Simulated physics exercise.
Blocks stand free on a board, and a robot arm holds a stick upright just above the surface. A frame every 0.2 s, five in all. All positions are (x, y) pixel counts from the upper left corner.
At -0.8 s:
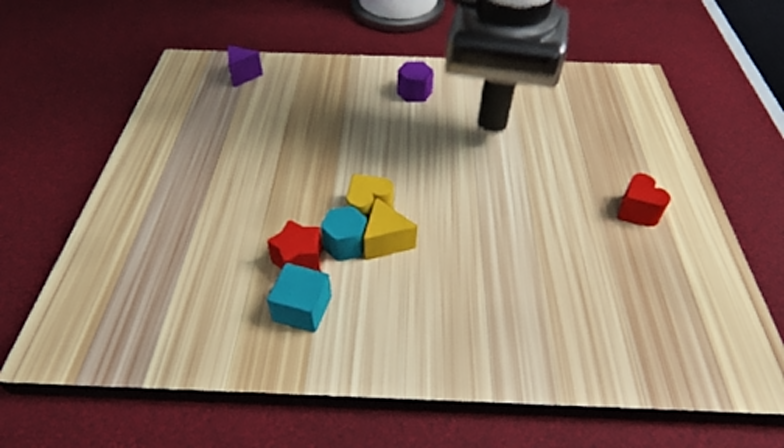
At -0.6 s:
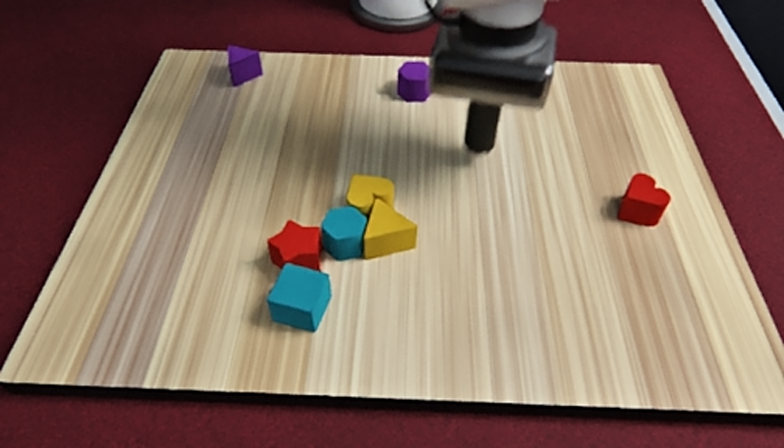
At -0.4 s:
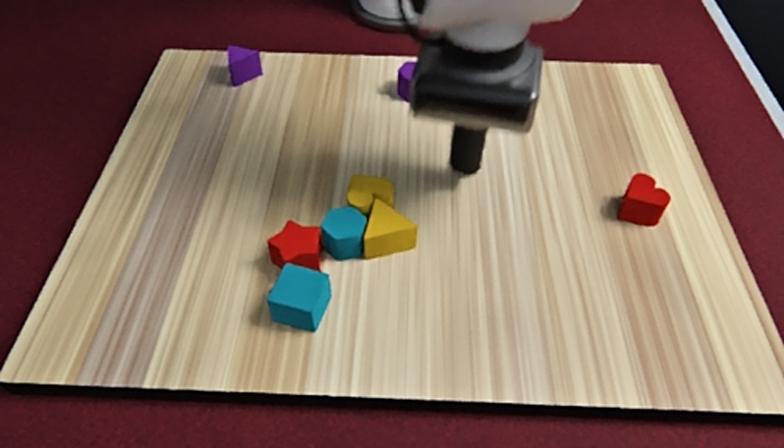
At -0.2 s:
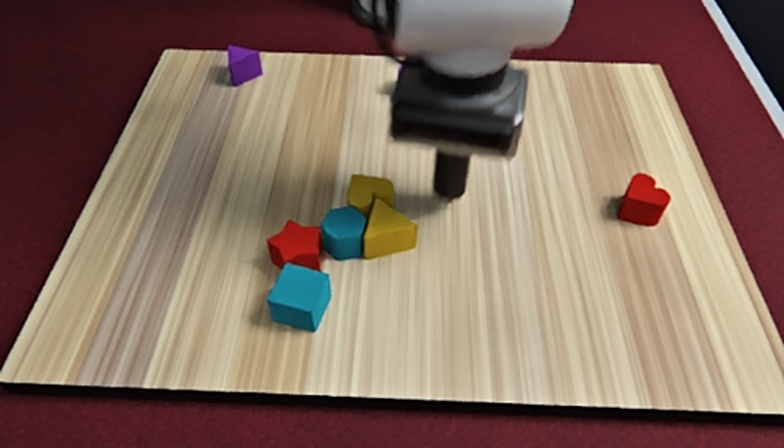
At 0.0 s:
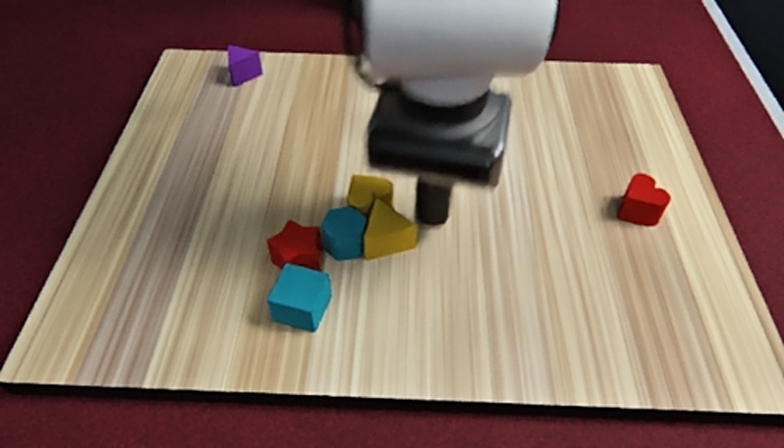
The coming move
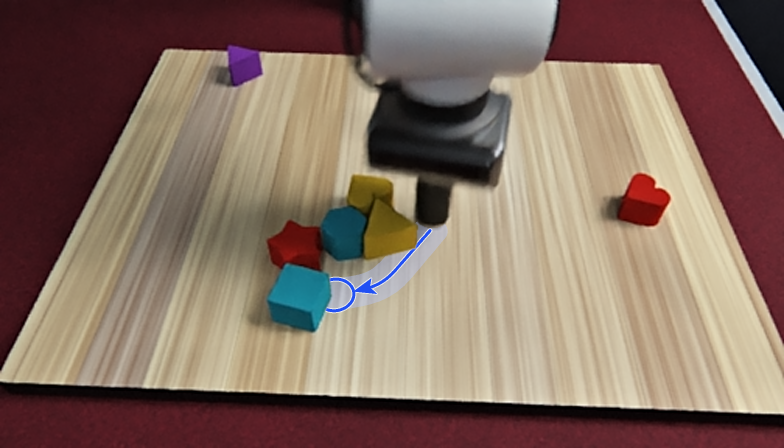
A pale striped wooden board on a dark red surface is seen from above at an angle by a still camera. A red star, turquoise block and hexagon, and two yellow blocks cluster left of centre, with a red heart at right and two purple blocks near the far edge. A robot arm moves its dark stick steadily nearer and leftward to beside the yellow triangle, pushing nothing.
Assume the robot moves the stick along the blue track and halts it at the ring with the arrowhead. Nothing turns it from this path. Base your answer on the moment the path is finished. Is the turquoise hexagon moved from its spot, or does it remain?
From what I can tell, it won't keep its place.
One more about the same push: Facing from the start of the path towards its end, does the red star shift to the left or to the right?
Sideways shift: Right.
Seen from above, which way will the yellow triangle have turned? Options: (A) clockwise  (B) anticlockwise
That would be A.
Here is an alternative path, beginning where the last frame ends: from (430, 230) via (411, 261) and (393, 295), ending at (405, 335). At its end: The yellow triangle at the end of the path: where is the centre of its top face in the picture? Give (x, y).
At pixel (365, 249).
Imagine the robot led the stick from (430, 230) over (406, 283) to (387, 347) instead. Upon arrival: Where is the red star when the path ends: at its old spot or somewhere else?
The red star does not move.
The line goes from (430, 230) via (407, 257) and (378, 284), ending at (335, 295).
What follows on the original path. One third of the way, stick at (407, 243); turquoise hexagon at (335, 221), turned 30° clockwise; yellow triangle at (370, 235), turned 35° clockwise.
Two thirds of the way, stick at (377, 270); red star at (291, 238), turned 15° anticlockwise; turquoise hexagon at (332, 220), turned 40° clockwise; yellow triangle at (343, 252), turned 75° clockwise.
At the end, stick at (333, 280); red star at (276, 237); turquoise four-sided block at (278, 288), turned 35° anticlockwise; turquoise hexagon at (330, 216), turned 55° clockwise; yellow triangle at (317, 247), turned 100° clockwise.
